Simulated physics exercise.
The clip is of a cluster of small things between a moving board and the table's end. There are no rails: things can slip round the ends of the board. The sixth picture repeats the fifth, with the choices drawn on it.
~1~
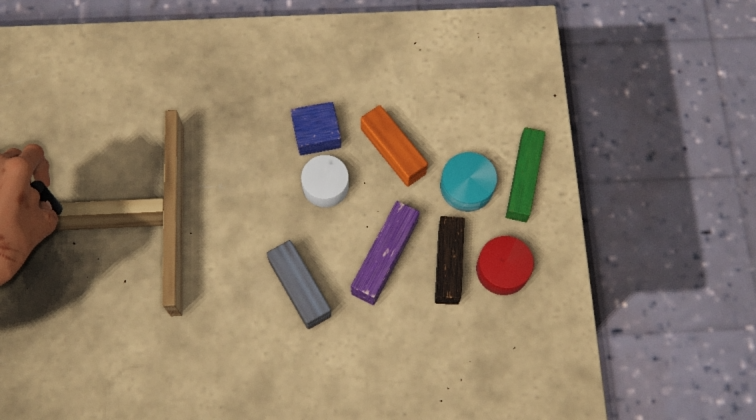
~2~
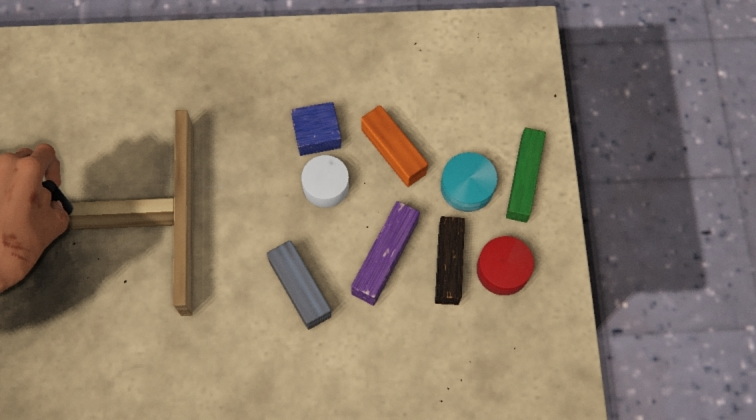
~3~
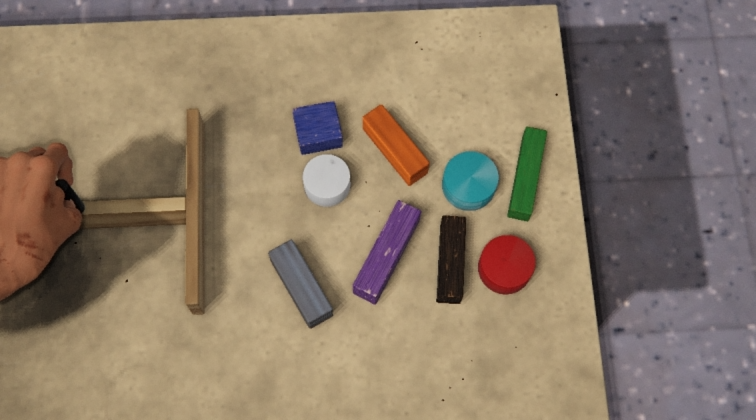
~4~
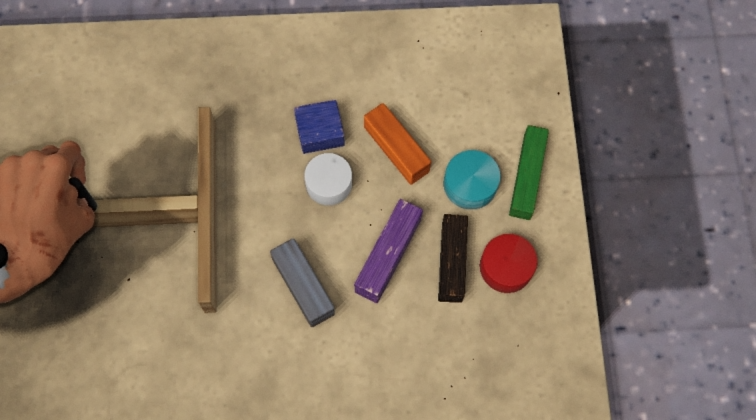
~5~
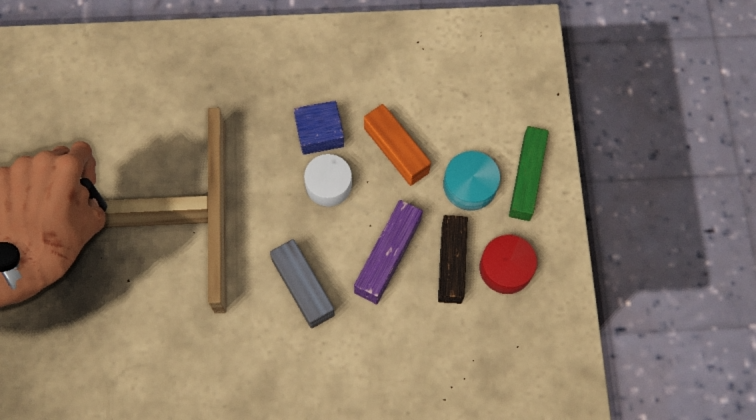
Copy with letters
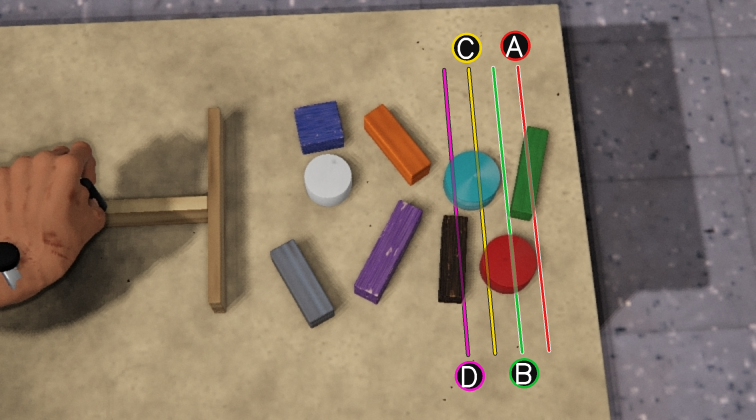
In the video, a hand slides a T-shaped wooden board steadily rightward across a tabletop toward a cluster of colourful blocks, sticks and round tins, which remain essentially still, with a gap still separating them from the board.
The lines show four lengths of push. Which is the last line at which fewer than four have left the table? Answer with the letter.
Stop at B.
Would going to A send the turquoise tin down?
By then, yes.
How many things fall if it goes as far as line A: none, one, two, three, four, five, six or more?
By then, five.
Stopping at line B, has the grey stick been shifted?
By then, yes.
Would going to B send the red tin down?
By then, yes.
On the marked copy, A at (533, 202); B at (507, 203); C at (481, 204); D at (456, 206).
With B. Early on, board (321, 197); blue block (346, 127); grey stick (345, 282).
Further on, board (425, 192); green bar (560, 173); red tin (541, 263).
At the end, board (507, 188); green bar over the edge; red tin over the edge; two fallen.
As for the rest, A drops five; C is within the limit but short; D is within the limit but short.
